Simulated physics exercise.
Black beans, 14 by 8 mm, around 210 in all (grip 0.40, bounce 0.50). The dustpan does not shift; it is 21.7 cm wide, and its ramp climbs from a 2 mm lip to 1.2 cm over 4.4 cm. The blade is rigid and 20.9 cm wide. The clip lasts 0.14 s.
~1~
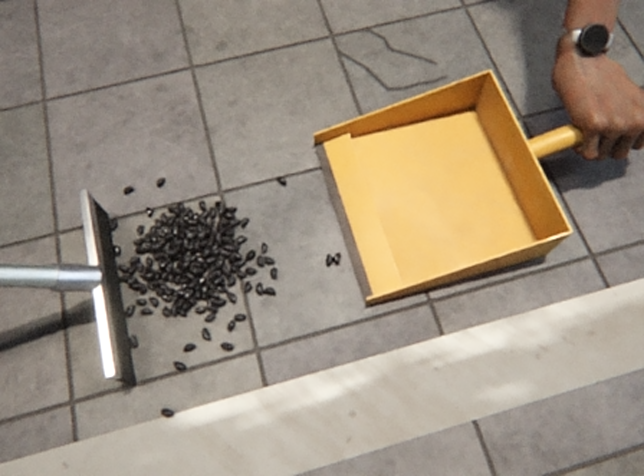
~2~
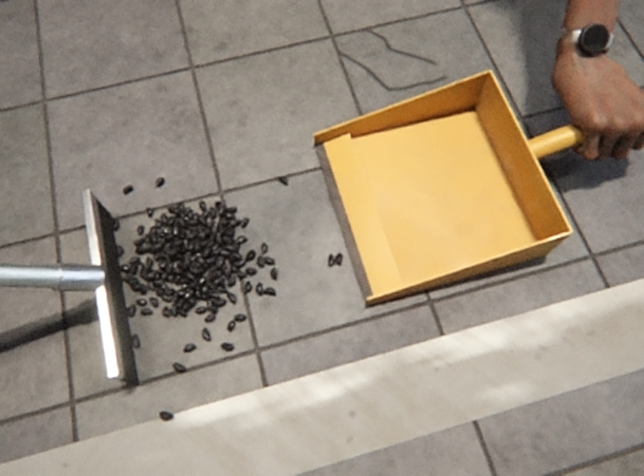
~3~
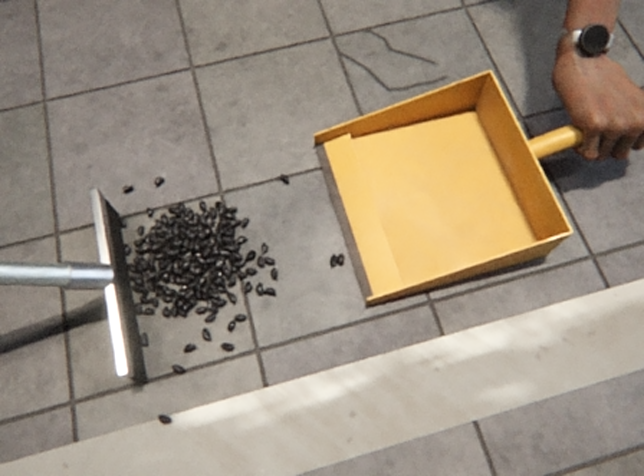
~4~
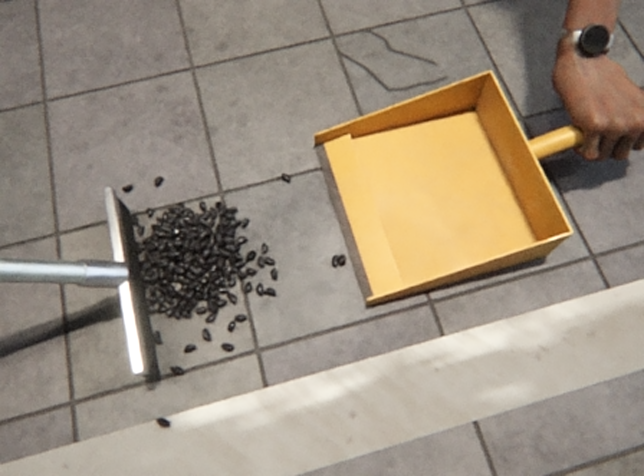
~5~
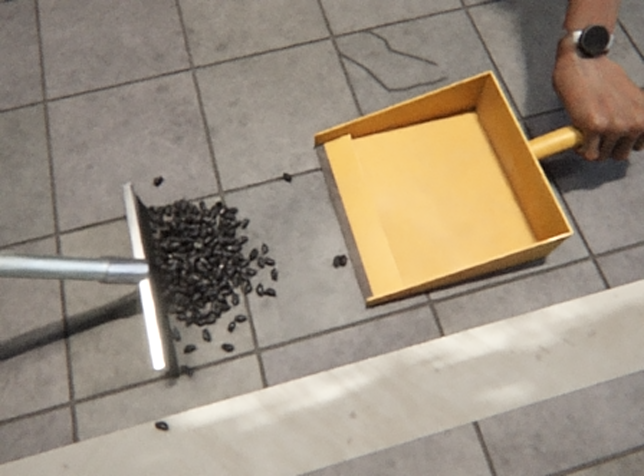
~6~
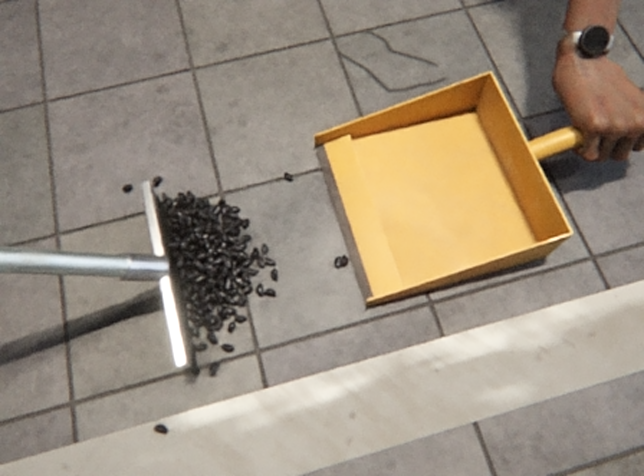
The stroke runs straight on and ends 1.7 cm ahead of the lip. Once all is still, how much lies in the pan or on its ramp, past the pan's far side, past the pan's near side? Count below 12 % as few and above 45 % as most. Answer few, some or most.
Pan most, far side few, near side few.
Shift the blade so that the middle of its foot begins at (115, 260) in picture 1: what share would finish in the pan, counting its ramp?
Some 55 per cent.
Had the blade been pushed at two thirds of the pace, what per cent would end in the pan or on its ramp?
It would be near 50 per cent.
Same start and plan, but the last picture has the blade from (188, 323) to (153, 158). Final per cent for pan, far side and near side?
Pan 50, far 15, near 10.
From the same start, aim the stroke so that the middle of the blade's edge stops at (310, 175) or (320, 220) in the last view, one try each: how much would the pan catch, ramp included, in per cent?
About 50 and 60 per cent.
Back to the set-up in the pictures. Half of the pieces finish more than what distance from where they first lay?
Roughly 20 cm.
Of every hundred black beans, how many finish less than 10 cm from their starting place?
Roughly 5 per cent.
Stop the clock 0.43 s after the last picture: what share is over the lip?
Near 60 per cent so far.
Then, 0.12 s after the last picture, middle of the blade 10 cm from the lip; 0 % over the lip, far side 5 %, near side 5 %.
Then, 0.21 s after the last picture, middle of the blade 4 cm from the lip; 15 % over the lip, far side 5 %, near side 5 %.
Then, 0.43 s after the last picture, middle of the blade 2 cm from the lip; 60 % over the lip, far side 5 %, near side 10 %.
In the end, pan 55 %, far side 5 %, near side 10 %, in front of the lip or behind the blade 30 %.
